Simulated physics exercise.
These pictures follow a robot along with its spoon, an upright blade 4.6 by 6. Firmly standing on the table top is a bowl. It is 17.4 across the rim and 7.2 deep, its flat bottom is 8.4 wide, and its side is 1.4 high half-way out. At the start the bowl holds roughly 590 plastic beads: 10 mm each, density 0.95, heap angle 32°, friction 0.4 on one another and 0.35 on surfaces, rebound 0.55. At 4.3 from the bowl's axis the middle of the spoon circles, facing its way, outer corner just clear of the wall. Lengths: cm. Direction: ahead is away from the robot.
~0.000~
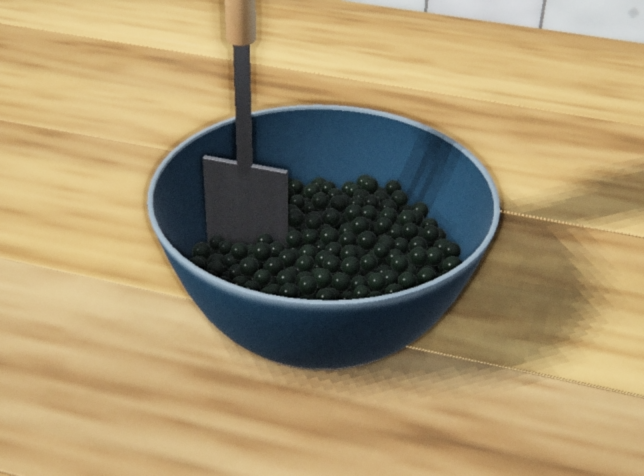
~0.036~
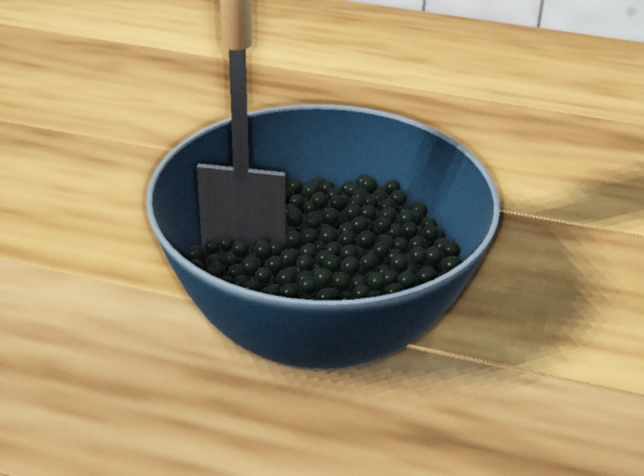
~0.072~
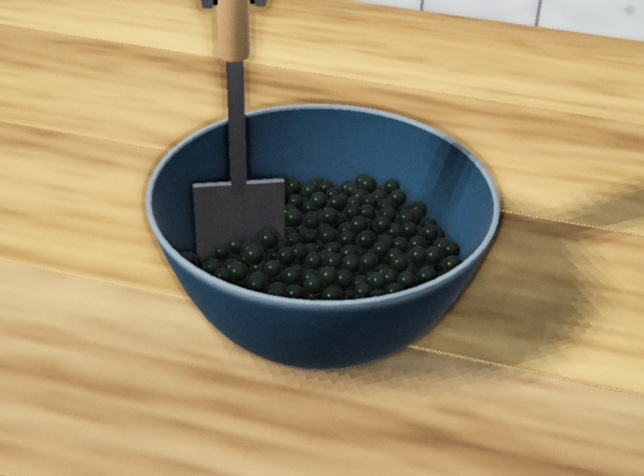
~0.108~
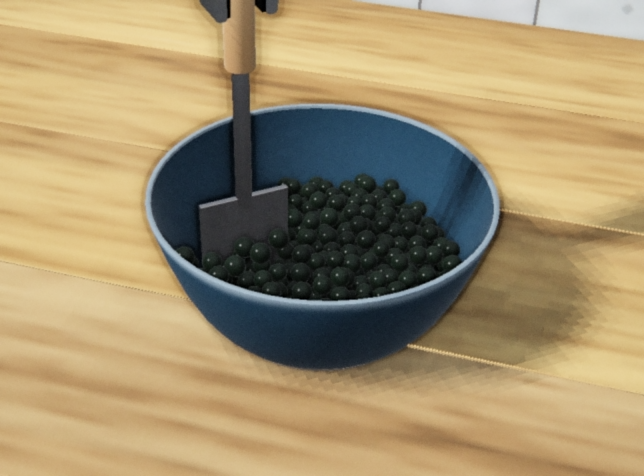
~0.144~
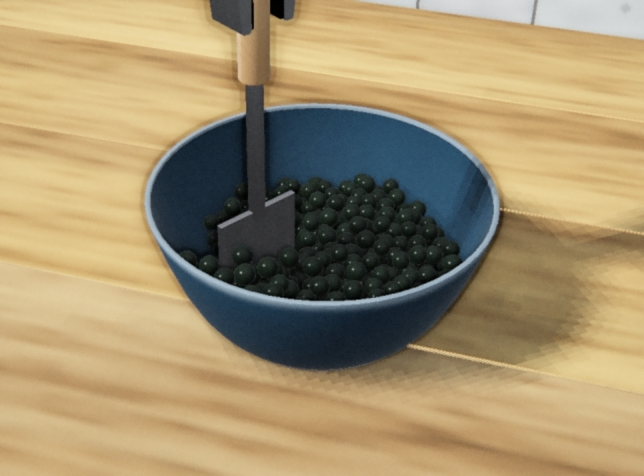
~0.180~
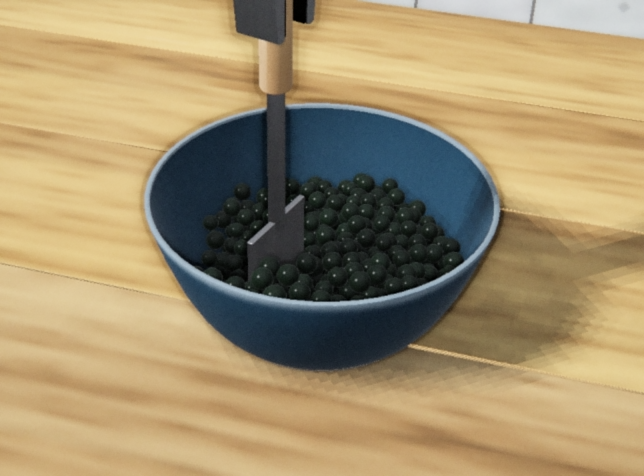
A flat, dark blade on a wooden handle, held upright by a gripper partly seen at the top, starts at the left inside a blue bowl of dark beads. It sweeps toward the viewer and rightward through them, turning until nearly edge-on, while the bowl stays still.
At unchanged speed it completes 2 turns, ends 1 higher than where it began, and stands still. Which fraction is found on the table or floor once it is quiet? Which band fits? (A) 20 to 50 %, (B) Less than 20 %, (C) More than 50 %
The answer is B.
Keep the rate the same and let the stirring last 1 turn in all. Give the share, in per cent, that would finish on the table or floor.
Then some 5 per cent.
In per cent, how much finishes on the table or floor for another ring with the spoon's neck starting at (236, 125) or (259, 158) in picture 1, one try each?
Close to 10 per cent for the first and close to 5 per cent for the second.
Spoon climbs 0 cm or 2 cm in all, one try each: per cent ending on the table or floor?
Some 15 and 5 per cent.
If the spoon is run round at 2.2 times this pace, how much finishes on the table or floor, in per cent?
Roughly 45 per cent.
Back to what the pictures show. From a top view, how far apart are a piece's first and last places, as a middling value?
7 centimetres.
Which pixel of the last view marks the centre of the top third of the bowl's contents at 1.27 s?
(371, 183).
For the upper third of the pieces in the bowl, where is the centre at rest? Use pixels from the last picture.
The centre is near pixel (252, 263).
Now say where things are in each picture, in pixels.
In the first picture, the spoon neck at (244, 139), 0° round; upper third of the load around (329, 248), from x 195 to 455, top at y 185; 587 in the bowl.
In the second picture, the spoon neck at (240, 144), 8° round; upper third of the load around (326, 250), from x 195 to 455, top at y 180.
In the third picture, the spoon neck at (238, 157), 24° round; upper third of the load around (318, 256), from x 185 to 455, top at y 180.
In the fourth picture, the spoon neck at (243, 170), 41° round; upper third of the load around (322, 260), from x 185 to 455, top at y 180.
In the fifth picture, the spoon neck at (256, 182), 58° round; upper third of the load around (327, 271), from x 185 to 455, top at y 180.
In the sixth picture, the spoon neck at (277, 192), 75° round; upper third of the load around (337, 275), from x 195 to 455, top at y 180; 587 in the bowl.
After 0.72 s, 329° round, highest piece 9 above the table; 560 in the bowl, 22 on the table or floor, 5 in flight or on the tool.
After 1.27 s, 223° round, highest piece 9 above the table; 544 in the bowl, 39 on the table or floor, 4 in flight or on the tool.
After 1.74 s, 0° round, highest piece 7 above the table; 533 in the bowl, 54 on the table or floor.
After 2.44 s, 0° round, highest piece 7 above the table; 533 in the bowl, 54 on the table or floor.
In the end, 533 in the bowl, 54 on the table or floor. That is 9 % on the table or floor.
